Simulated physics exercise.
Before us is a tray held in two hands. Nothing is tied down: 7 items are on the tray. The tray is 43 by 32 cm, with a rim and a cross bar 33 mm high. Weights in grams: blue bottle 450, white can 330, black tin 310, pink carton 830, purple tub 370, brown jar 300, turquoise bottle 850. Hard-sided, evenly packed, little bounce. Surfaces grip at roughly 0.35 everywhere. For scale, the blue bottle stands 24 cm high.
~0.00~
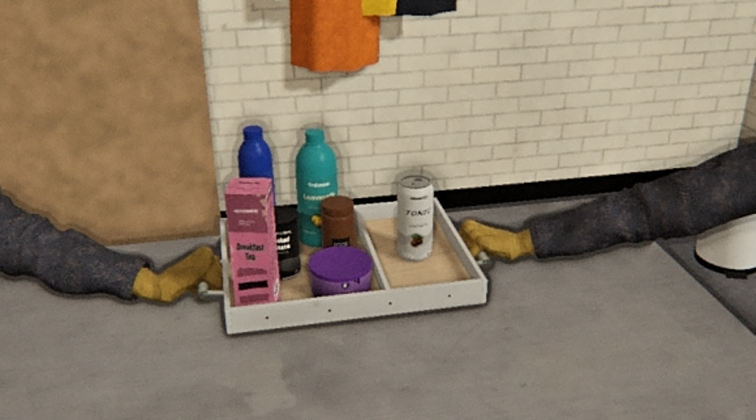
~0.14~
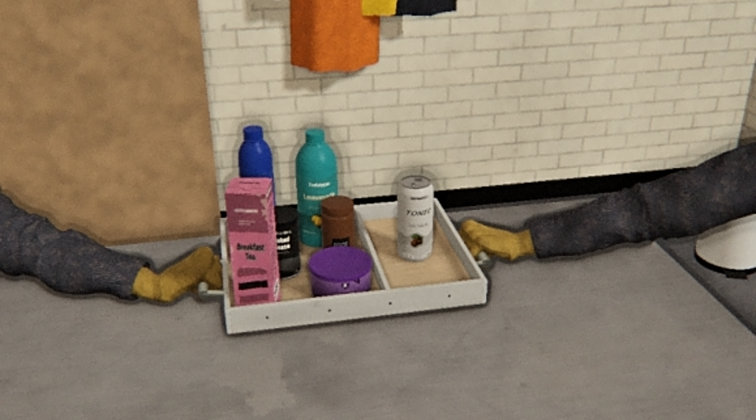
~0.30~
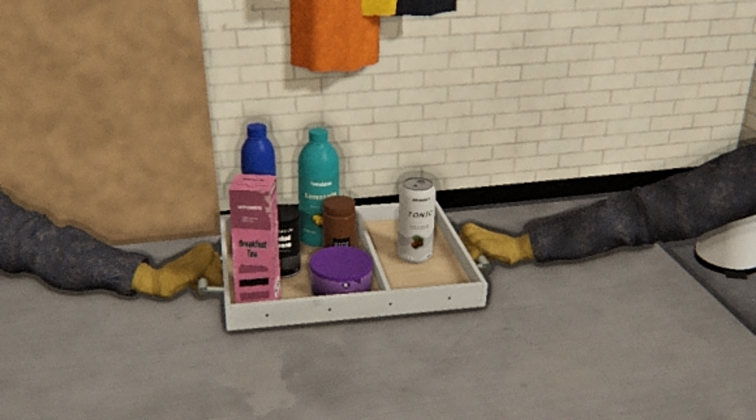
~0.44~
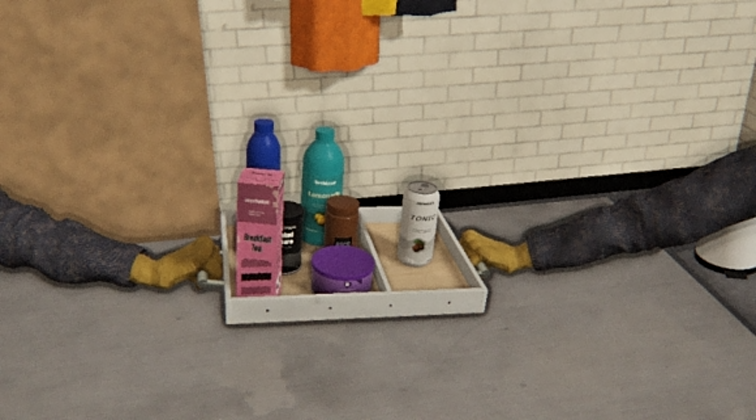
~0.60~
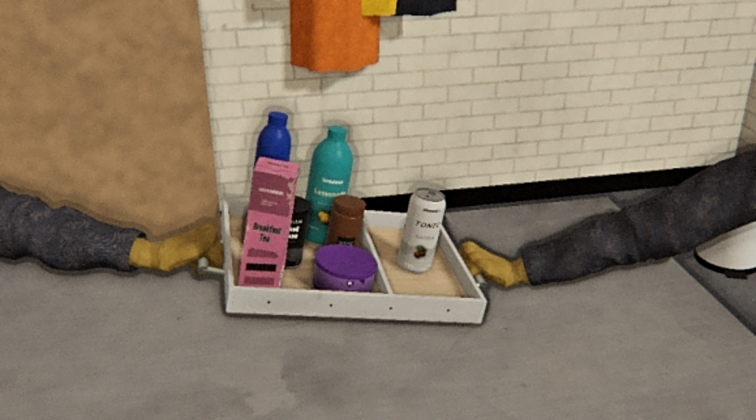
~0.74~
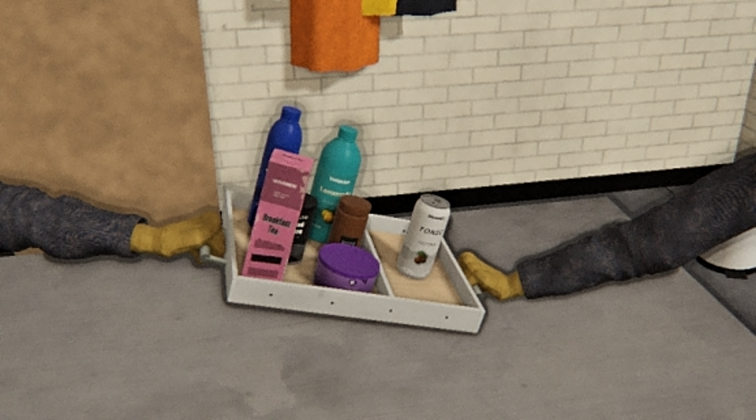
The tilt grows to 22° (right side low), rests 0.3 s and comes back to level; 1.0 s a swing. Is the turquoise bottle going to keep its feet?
The turquoise bottle topples.
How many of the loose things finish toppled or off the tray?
That comes to 3.
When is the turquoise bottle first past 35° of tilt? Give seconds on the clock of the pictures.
Near 1.3 s.
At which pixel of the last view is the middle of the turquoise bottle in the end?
Around (404, 202).
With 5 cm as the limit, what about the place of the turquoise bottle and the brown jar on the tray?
The turquoise bottle leaves its spot; the brown jar holds its spot.
After 1.34 s, tray tilted 22°, right edge down; pink carton now off the tray; turquoise bottle 72° off its base near (399, 209); blue bottle 54° off its base.
After 1.84 s, tray tilted 13°, right edge down; blue bottle now off the tray; turquoise bottle on its side near (409, 217); black tin moved 7 cm.
In the end (2.9 s), off the tray and tipped over, blue bottle and pink carton; toppled on the tray, turquoise bottle; not toppled but over 5 cm from the start, black tin; the other 3 under 5 cm from the start. In the last view, turquoise bottle near (404, 202).
